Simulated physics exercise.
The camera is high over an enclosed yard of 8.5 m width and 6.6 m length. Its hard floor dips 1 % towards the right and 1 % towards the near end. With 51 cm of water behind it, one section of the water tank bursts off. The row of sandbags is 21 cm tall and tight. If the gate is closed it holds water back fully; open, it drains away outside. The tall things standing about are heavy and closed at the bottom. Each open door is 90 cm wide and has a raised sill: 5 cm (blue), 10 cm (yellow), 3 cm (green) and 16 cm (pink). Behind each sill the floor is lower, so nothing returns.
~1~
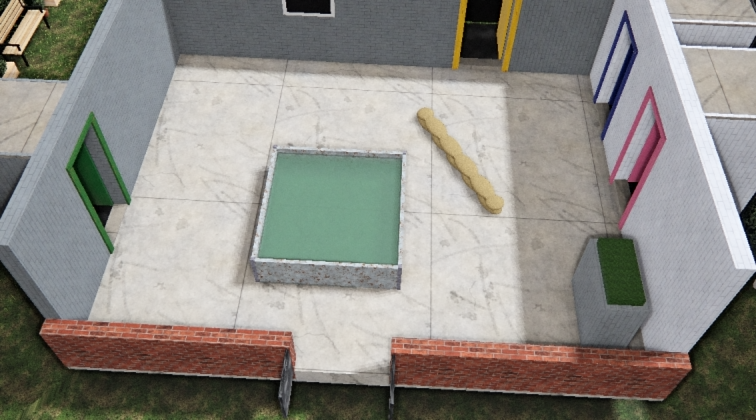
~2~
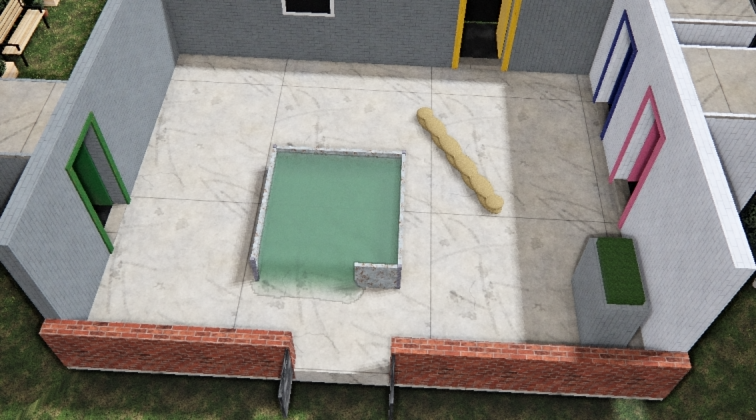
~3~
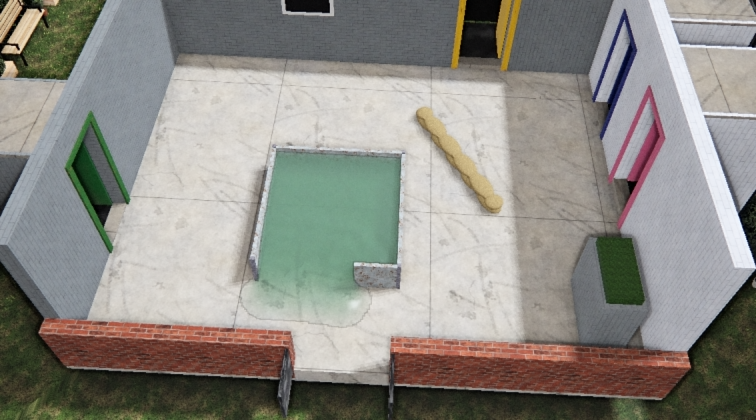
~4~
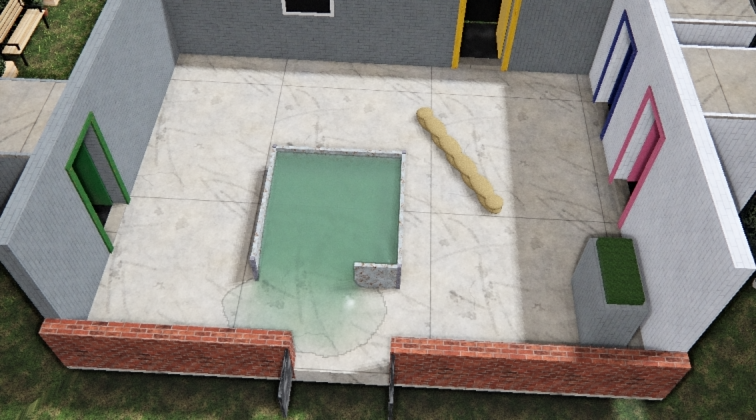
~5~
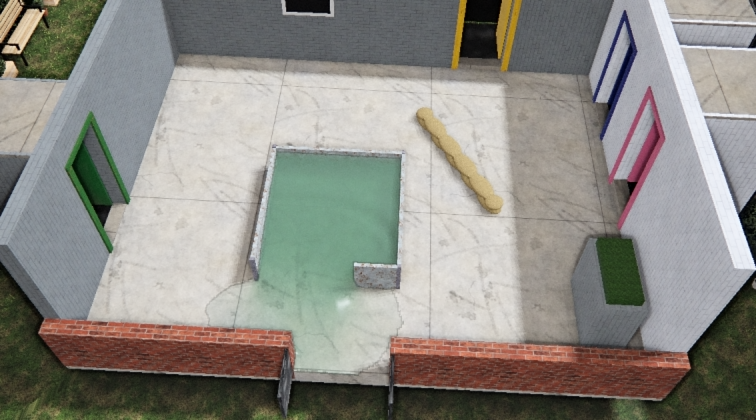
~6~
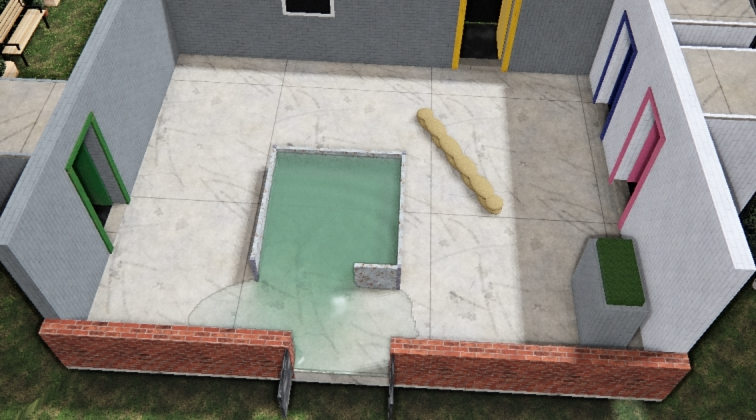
Greenish water poured out of a stone-walled tank in a walled yard after part of its near side broke away, then spread across the pale floor to the low brick wall and its open gateway.
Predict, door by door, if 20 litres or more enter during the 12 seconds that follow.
The water let in: At the blue door it keeps below the limit; at the yellow door it does not reach the limit; at the green door it passes the limit; at the pink door it keeps below the limit.
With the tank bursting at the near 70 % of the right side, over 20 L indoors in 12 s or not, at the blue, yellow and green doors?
Then: Blue above, yellow below, green below.
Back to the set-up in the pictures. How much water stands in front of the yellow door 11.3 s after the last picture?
About 1.5 cm.
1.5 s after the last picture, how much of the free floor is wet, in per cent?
Near 15 per cent is wet.
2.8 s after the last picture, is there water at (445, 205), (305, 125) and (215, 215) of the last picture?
In turn: Not reached, not reached, dry.
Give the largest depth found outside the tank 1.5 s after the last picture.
Up to some 36 cm.
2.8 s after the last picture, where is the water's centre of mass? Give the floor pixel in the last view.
Around (275, 261).
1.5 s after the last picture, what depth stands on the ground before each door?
Depths in cm: Blue 0, yellow 0, green 0, pink 0.
Then, 0.7 s after the last picture water covers 10 % of the floor and is deepest (38 cm) near (274, 343); blue door not reached, yellow door not reached, green door not reached, pink door not reached.
Then, 1.5 s after the last picture water covers 15 % of the floor and is deepest (36 cm) near (274, 343); blue door not reached, yellow door not reached, green door not reached, pink door not reached.
Then, 2.8 s after the last picture water covers 20 % of the floor and is deepest (26 cm) near (92, 343); blue door not reached, yellow door not reached, green door 8 cm at the sill, 5 L in, pink door not reached.
Then, 6.3 s after the last picture water covers 45 % of the floor and is deepest (12 cm) near (260, 353); blue door not reached, yellow door not reached, green door 5 cm at the sill, 30 L in, pink door not reached.
Then, 11.3 s after the last picture water covers 65 % of the floor and is deepest (7 cm) near (224, 351); blue door not reached, yellow door 1 cm at the sill, 0 L in, green door 2 cm at the sill, 35 L in, pink door 1 cm at the sill, 0 L in.
